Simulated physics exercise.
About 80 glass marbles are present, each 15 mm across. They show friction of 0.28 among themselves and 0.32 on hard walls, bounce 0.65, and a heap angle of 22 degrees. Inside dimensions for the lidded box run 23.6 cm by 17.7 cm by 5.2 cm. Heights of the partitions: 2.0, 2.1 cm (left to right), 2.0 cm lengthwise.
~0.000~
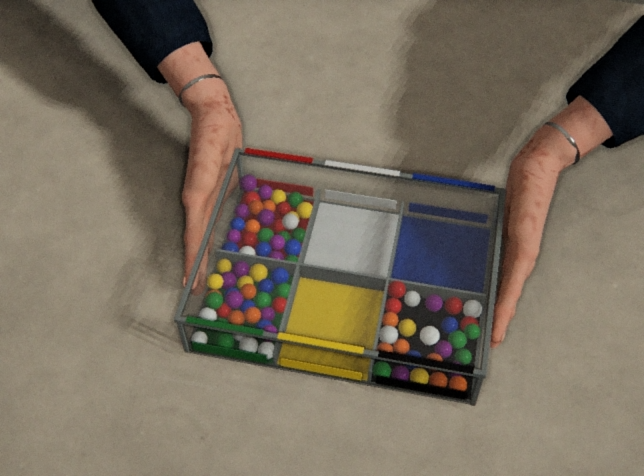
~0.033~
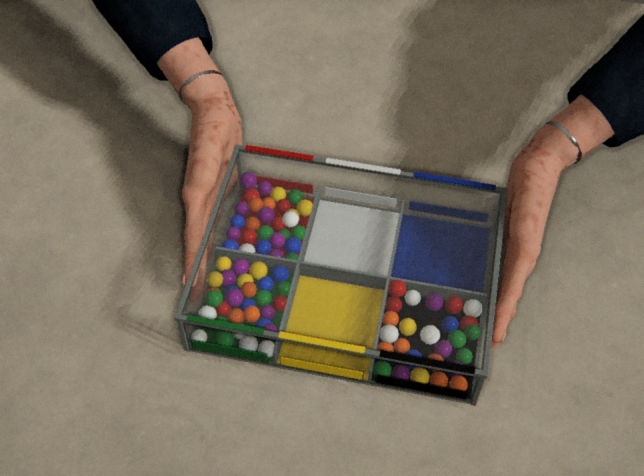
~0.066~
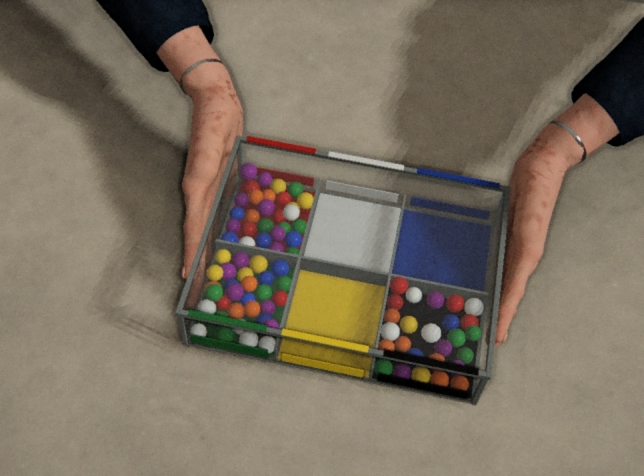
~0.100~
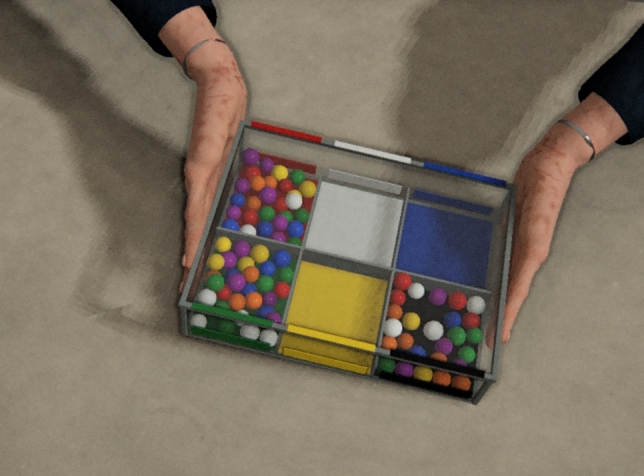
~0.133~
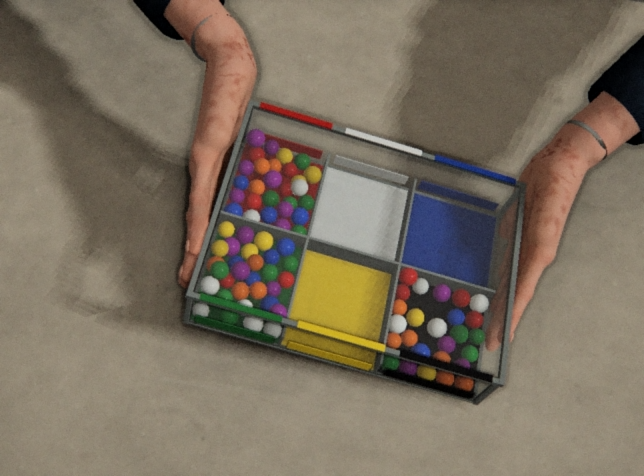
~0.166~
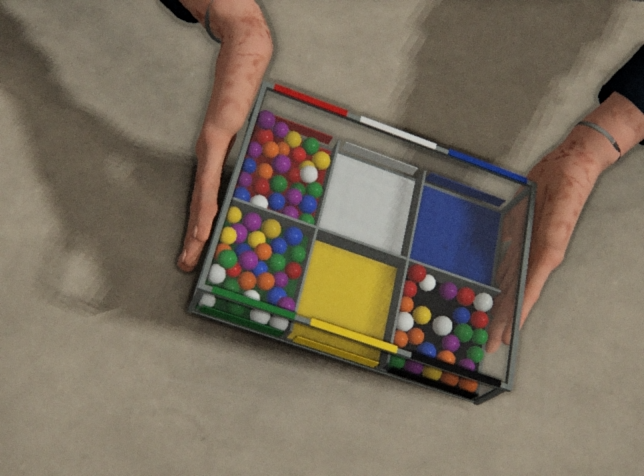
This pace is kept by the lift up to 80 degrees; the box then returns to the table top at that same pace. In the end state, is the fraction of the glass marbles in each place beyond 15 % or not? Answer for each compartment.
Red: Not beyond, blue: Not beyond, green: Not beyond, yellow: Beyond, white: Not beyond, black: Beyond.
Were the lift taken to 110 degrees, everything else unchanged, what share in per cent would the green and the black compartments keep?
Then green would hold 0 percent and black 80 percent.
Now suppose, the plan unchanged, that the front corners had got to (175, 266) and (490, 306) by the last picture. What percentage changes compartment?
That would be some 45 in a hundred.
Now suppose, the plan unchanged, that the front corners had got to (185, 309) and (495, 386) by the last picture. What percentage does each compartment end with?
Red 0, blue 0, green 10, yellow 30, white 0, black 55.
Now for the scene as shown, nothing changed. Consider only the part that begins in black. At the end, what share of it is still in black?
Share retained: Some 100 per cent.
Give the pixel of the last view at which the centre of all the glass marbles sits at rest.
Look around (416, 337) in the last picture.
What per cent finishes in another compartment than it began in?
65 percent.
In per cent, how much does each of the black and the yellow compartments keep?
The black compartment ends with 65 per cent, the yellow one with 20 per cent.
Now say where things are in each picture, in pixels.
Box tilt 0 degrees, front corners at (180, 318) and (481, 371); red 35 %, green 35 %, black 30 %, in the first picture.
Box tilt 1 degrees, front corners at (181, 316) and (482, 372), in the second picture.
Box tilt 4 degrees, front corners at (182, 311) and (486, 373), lowest corner right front, in the third picture.
Box tilt 8 degrees, front corners at (185, 303) and (491, 376), lowest corner right front, in the fourth picture.
Box tilt 15 degrees, front corners at (192, 293) and (499, 380), lowest corner right front, in the fifth picture.
Box tilt 21 degrees, front corners at (204, 285) and (506, 385), lowest corner right front; red 35 %, green 35 %, black 30 %. Its pace works out near 200 degrees a second, in the sixth picture.
Then, at 0.56 s, tilt 79 degrees; red 20 %, green 25 %, yellow 15 %, white 10 %, black 30 %.
Then, at 0.82 s, tilt 32 degrees; blue 5 %, yellow 20 %, white 5 %, black 65 %.
After 1.19 s, tilt 0 degrees; blue 5 %, yellow 20 %, white 5 %, black 65 %.
At rest (2.1 s), red 0 %, blue 5 %, green 0 %, yellow 20 %, white 5 %, black 65 %.
